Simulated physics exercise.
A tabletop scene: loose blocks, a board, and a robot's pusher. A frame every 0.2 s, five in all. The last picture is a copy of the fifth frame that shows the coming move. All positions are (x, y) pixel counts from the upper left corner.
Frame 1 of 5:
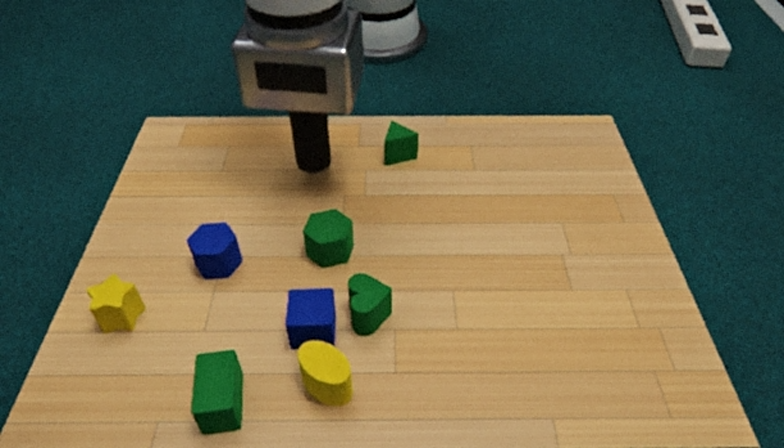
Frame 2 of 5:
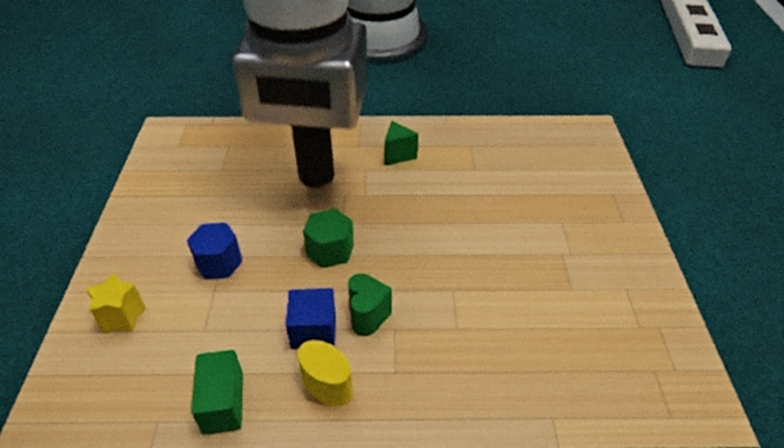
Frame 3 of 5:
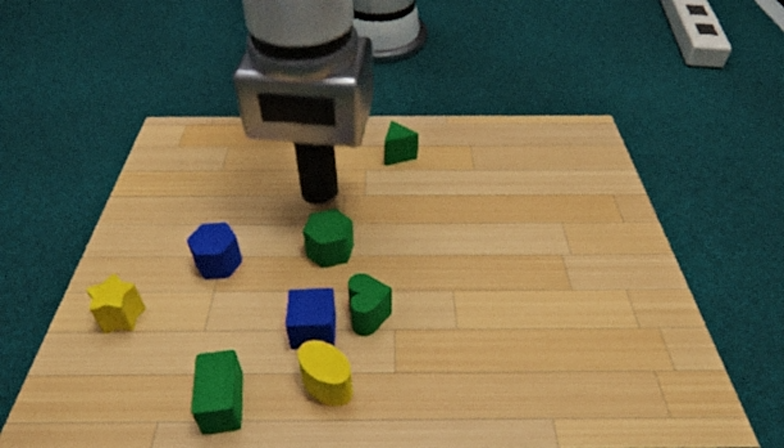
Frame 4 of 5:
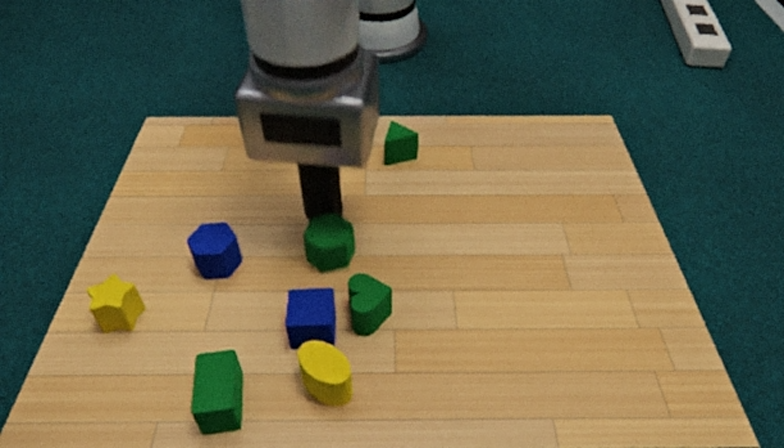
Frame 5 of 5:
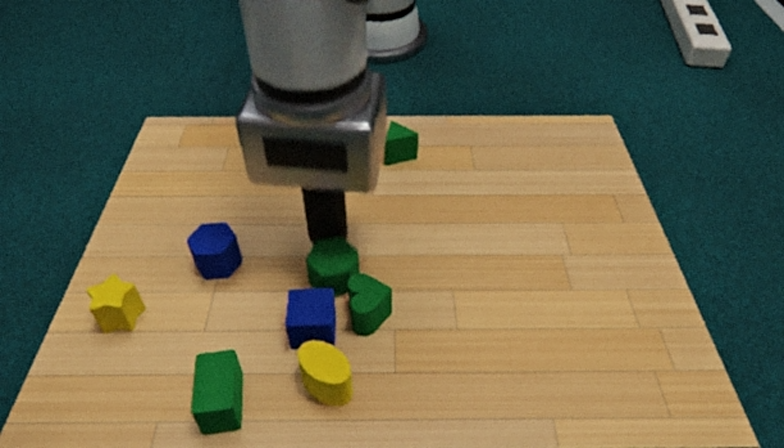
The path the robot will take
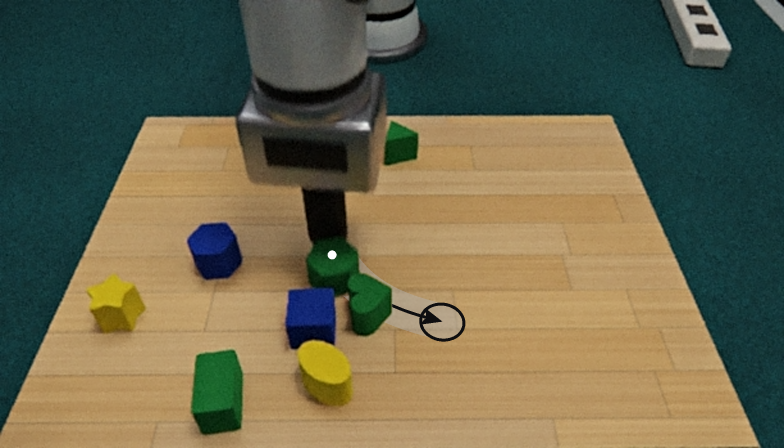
A light wooden tabletop over dark green flooring is seen from above at an angle by a still camera. A green triangular block sits at the back, blue and green six-sided blocks midway, a yellow star at left, and a blue square, green heart, yellow ellipse and green oblong nearer. The robot's dark pusher moves forward from the back, meets the green six-sided block and pushes it a short way nearer.
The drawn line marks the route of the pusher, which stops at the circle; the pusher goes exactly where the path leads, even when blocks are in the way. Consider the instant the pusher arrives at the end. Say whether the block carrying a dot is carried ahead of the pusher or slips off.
My guess is it ends up beside or behind the pusher.
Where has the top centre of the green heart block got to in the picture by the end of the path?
Around (389, 324).
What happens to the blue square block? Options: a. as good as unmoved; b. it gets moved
My answer is option b.
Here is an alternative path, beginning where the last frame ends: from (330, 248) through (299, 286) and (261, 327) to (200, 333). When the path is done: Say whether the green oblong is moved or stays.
Once the path ends, it is where it was.
Drawn move, from (330, 248) through (354, 280) and (393, 306) to (442, 322); the dot is on the green six-sided block.
What follows on the original path. One third of the way, pusher (353, 266); blue square block (302, 322), turned 25° clockwise; yellow elliptical block (321, 367), turned 15° anticlockwise; green six-sided block (343, 292), turned 35° clockwise; green heart block (384, 314), turned 55° anticlockwise.
Two thirds of the way, pusher (394, 292); blue square block (299, 327), turned 35° clockwise; yellow elliptical block (319, 370), turned 25° anticlockwise; green six-sided block (347, 303), turned 50° clockwise; green heart block (389, 324), turned 80° anticlockwise.
At the end, pusher (444, 308); blue square block (299, 327), turned 35° clockwise; yellow elliptical block (319, 370), turned 25° anticlockwise; green six-sided block (347, 303), turned 50° clockwise; green heart block (389, 324), turned 80° anticlockwise.
